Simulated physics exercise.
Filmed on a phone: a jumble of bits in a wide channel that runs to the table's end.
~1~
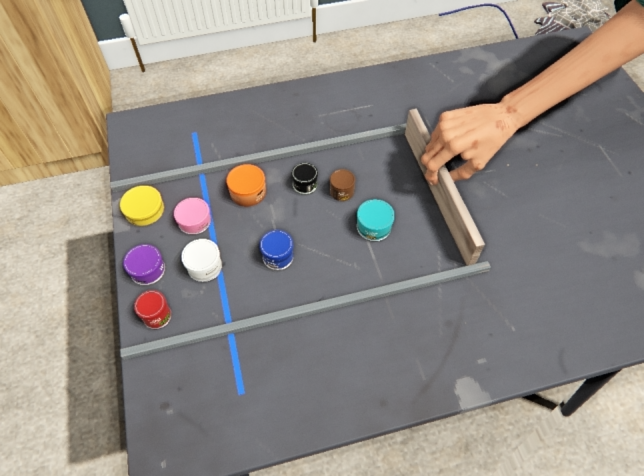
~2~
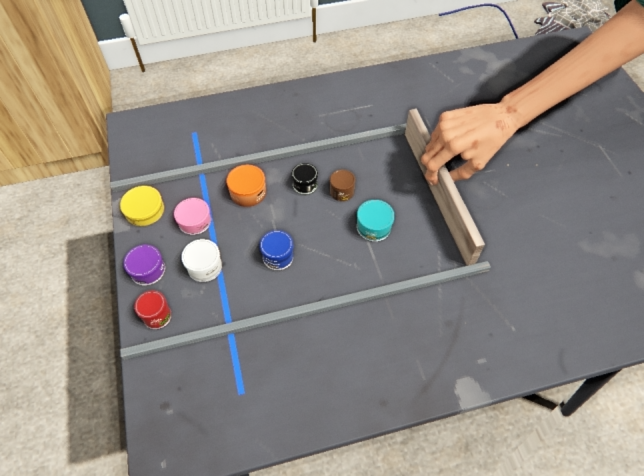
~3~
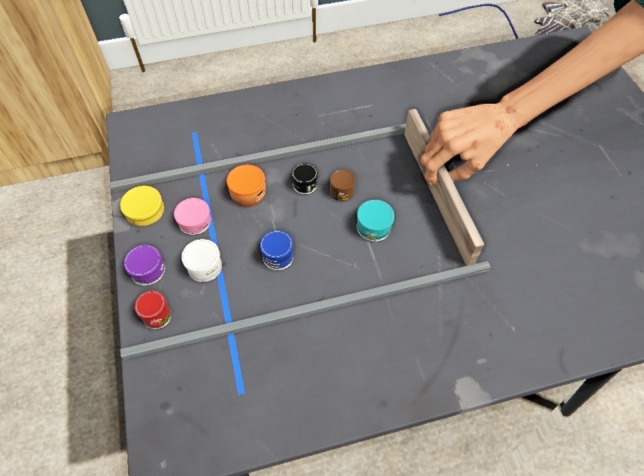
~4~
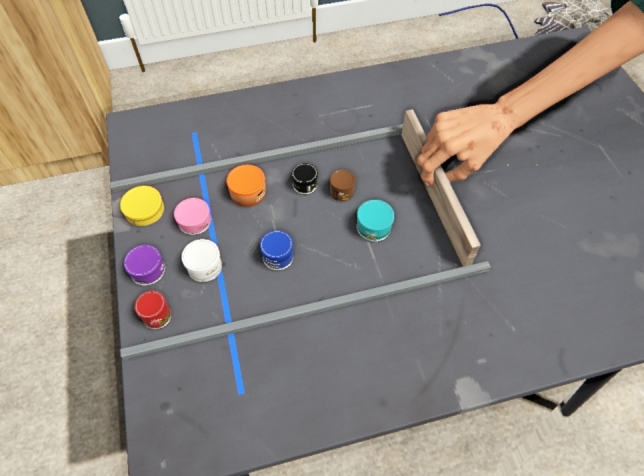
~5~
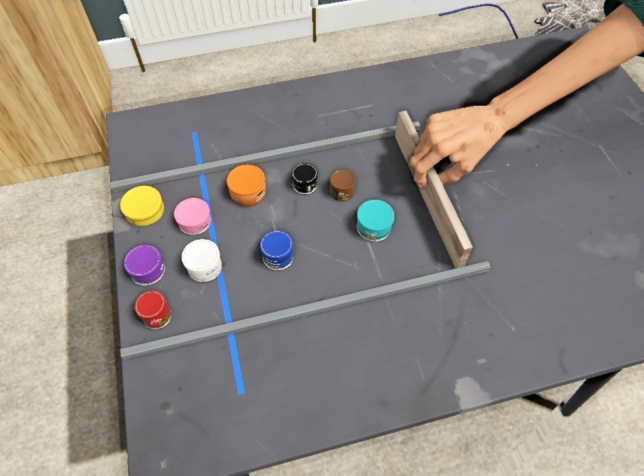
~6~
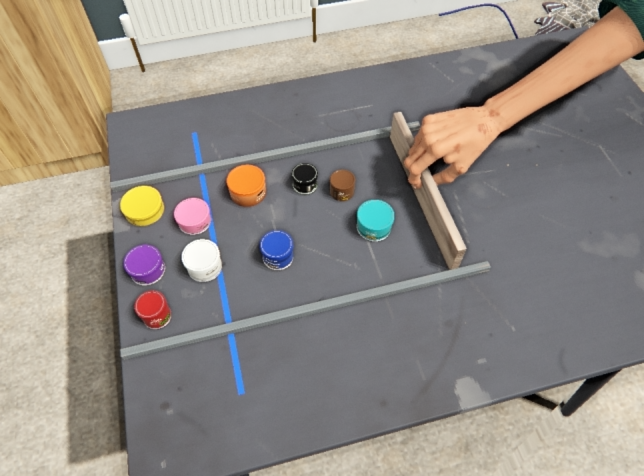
A wooden board, gripped by a hand, stayed still at first, then slid slightly left between two rails toward the colourful little pots, which sat unmoved around a blue tape line on the dark table.
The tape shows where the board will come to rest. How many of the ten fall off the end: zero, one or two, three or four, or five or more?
Here the number that fall off is zero.
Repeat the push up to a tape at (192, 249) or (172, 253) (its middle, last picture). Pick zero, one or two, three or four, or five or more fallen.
One after another: One or two; just one or two.
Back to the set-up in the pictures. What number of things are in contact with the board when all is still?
It touches 4.
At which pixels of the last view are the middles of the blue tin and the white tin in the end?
About (205, 287), and the other about (162, 270).
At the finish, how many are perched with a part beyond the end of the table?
It comes to 2.
Early on, none off yet; purple pot at rest near (145, 266); yellow tub at rest near (143, 206); red pot at rest near (154, 311).
Finally, the number that fall off is zero.
